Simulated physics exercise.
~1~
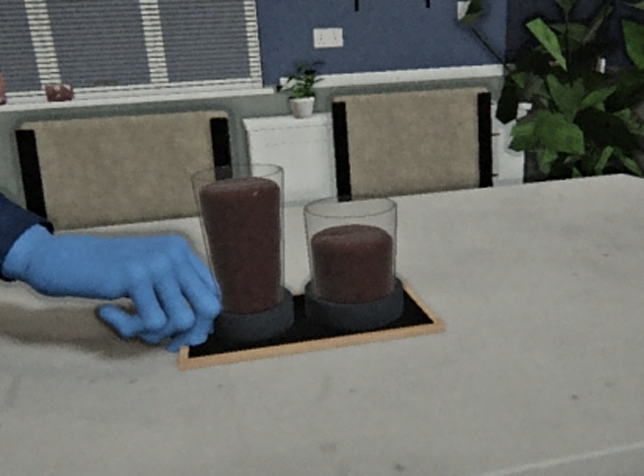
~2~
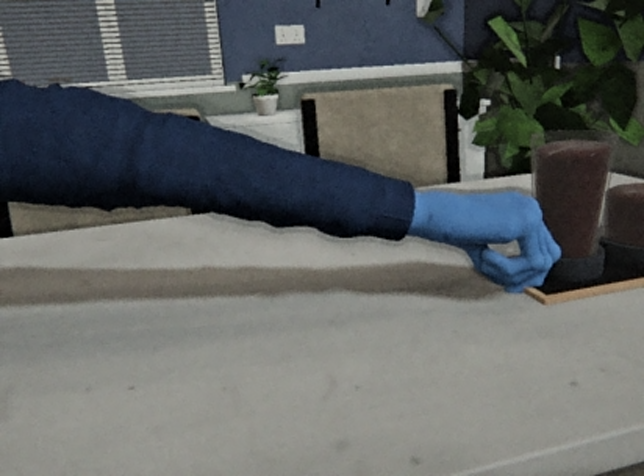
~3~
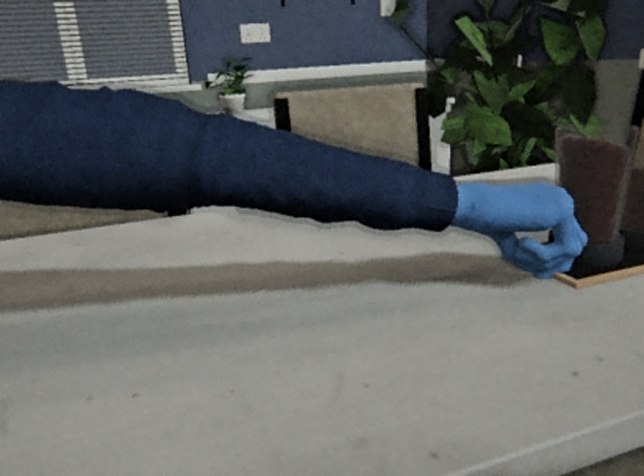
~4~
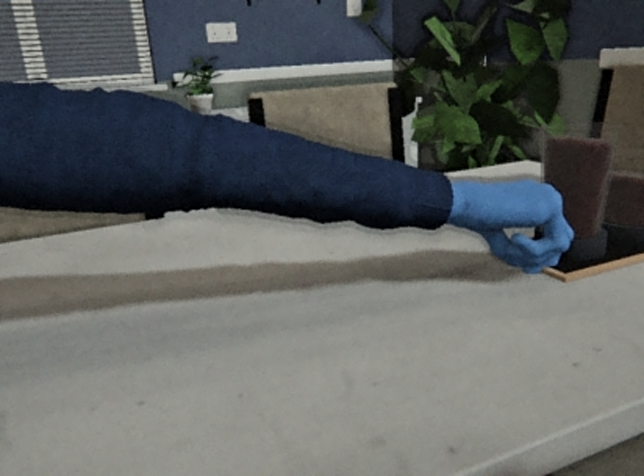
At first, a slim, tall glass and a shorter, wider one stand side by side in dark holders on a black tray with a pale wooden rim, both holding dark reddish liquid. A blue-gloved hand grips the tray's left end on a pale table. The hand pushes the tray to the right, its navy sleeve stretching across the view. The view drifts sideways, revealing more of the leafy plant and the chairs behind. Finally, the arm remains extended with the hand at the tray's edge, both glasses still upright at the far right.
